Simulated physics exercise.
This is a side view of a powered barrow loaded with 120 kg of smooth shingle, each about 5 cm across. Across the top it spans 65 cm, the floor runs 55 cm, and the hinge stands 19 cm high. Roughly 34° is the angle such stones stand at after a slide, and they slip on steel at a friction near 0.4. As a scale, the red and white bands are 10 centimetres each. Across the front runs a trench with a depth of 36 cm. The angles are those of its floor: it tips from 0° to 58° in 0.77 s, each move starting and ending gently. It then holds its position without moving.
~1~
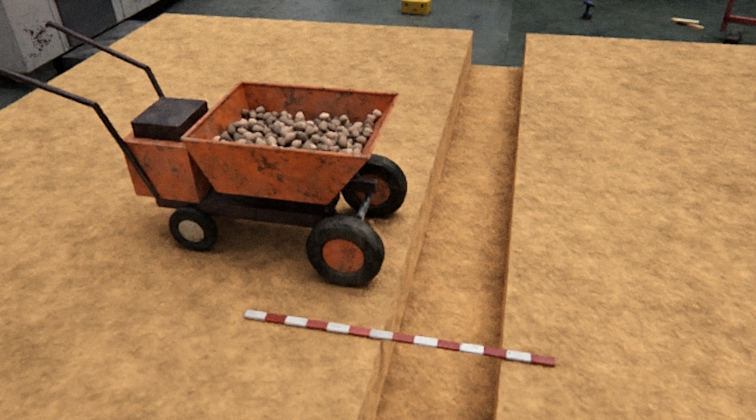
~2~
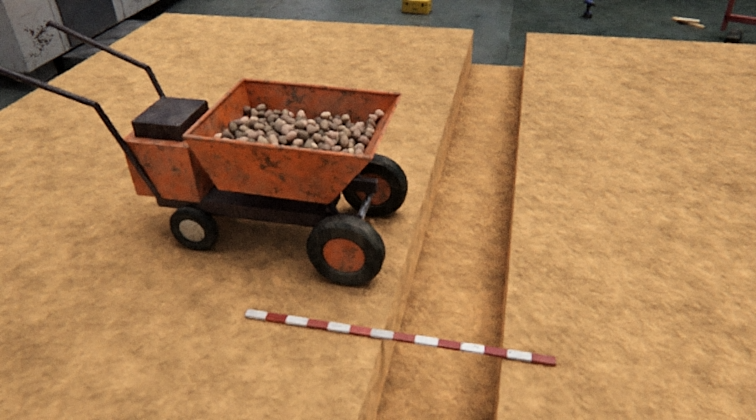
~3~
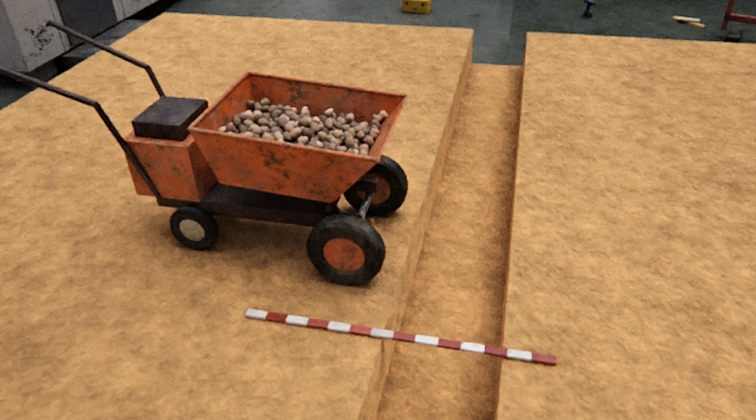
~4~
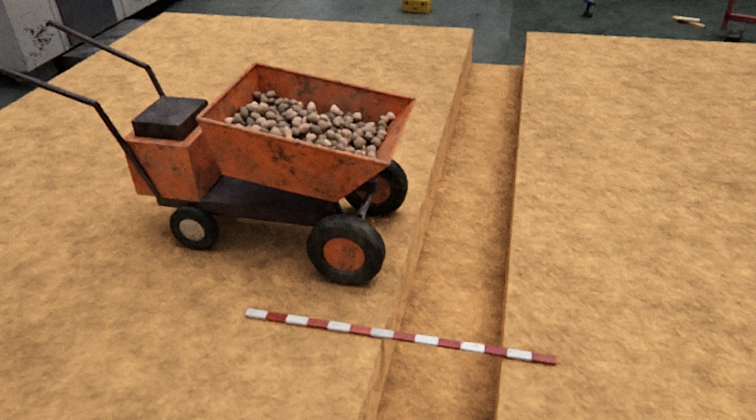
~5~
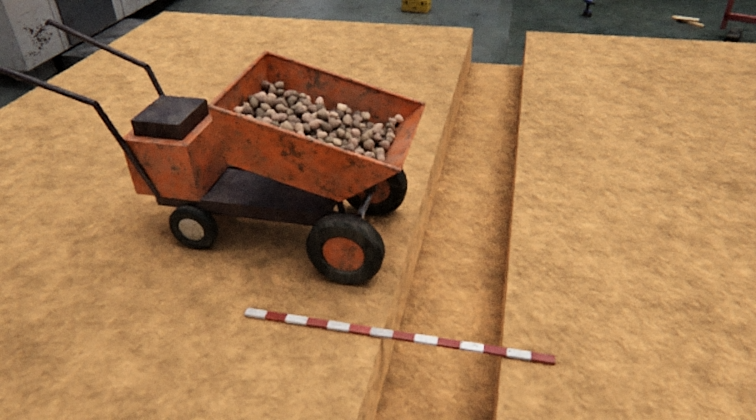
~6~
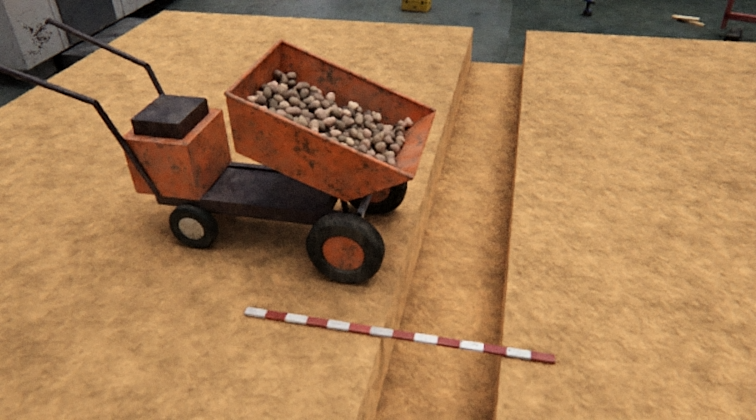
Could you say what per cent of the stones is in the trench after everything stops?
I would put it at 36 per cent.
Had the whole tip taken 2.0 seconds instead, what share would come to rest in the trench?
About 55 percent, I'd say.
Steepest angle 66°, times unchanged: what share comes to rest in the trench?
It comes out at about 45 percent.
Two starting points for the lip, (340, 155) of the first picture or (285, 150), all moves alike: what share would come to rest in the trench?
About 55 per cent first, then about 70 per cent.
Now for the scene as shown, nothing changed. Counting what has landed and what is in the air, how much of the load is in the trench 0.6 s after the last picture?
Approx. 10 % of the load.
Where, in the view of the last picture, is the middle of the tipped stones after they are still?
I'd point somewhere around (501, 287).
Then, 0.3 s after the last picture the floor is at 49°, 100 % in the tray; the foremost stones are at (433, 187).
Then, 0.6 s after the last picture the floor is at 58°, 92 % in the tray, 8 % in the trench; the foremost stones are at (508, 240).
Then, 0.9 s after the last picture the floor is at 58°, 52 % in the tray, 17 % in the trench, 31 % past the trench; the foremost stones are at (618, 282).
Then, 2.9 s after the last picture the floor is at 58°, 30 % in the tray, 36 % in the trench, 34 % past the trench; the foremost stones are past the picture's edge.
